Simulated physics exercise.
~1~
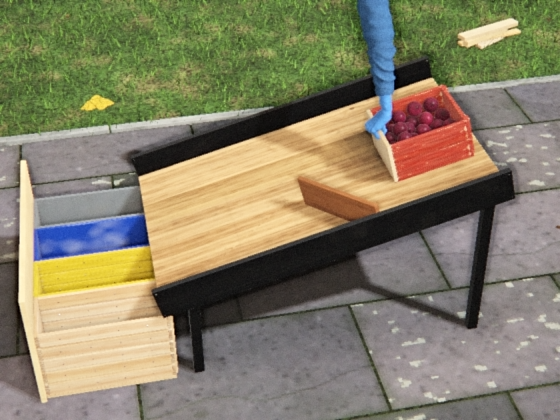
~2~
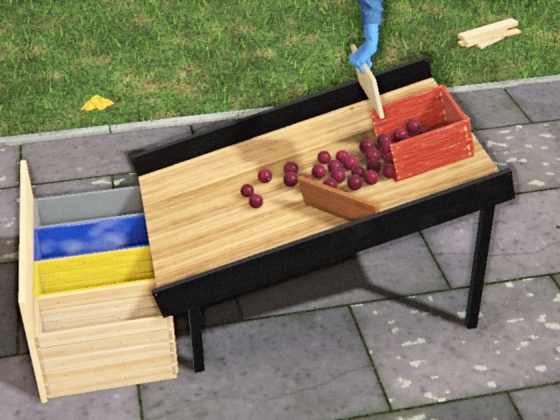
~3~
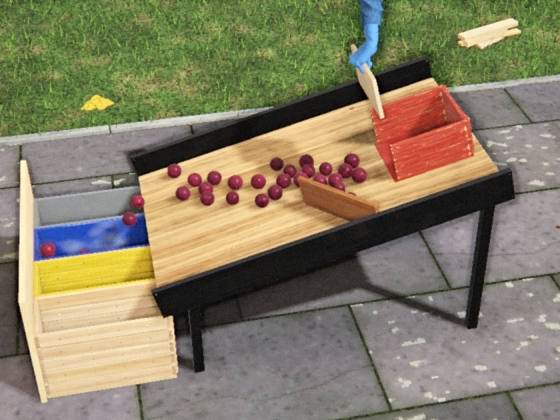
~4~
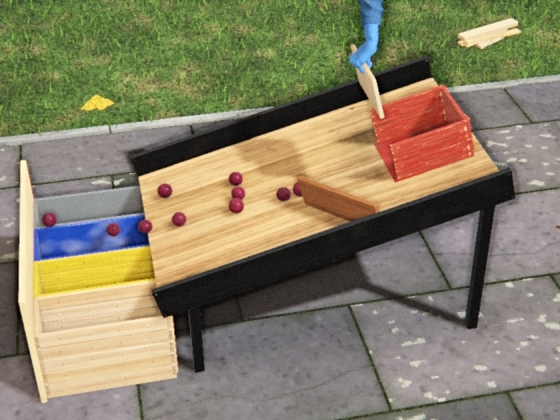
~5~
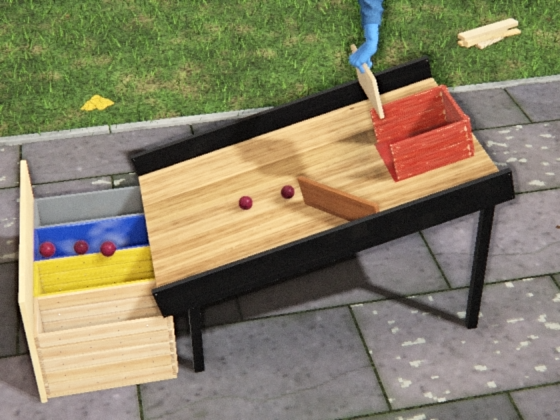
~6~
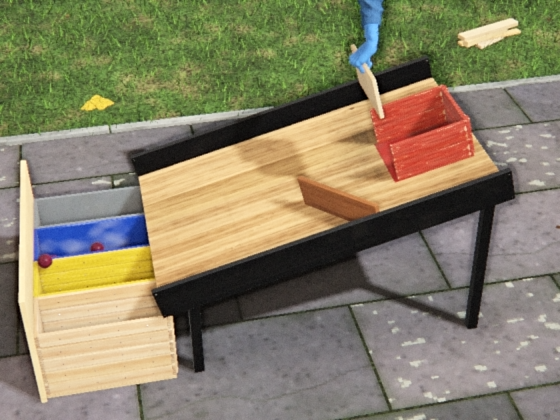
Dark red balls roll left down the sloped table and drop into the bins.
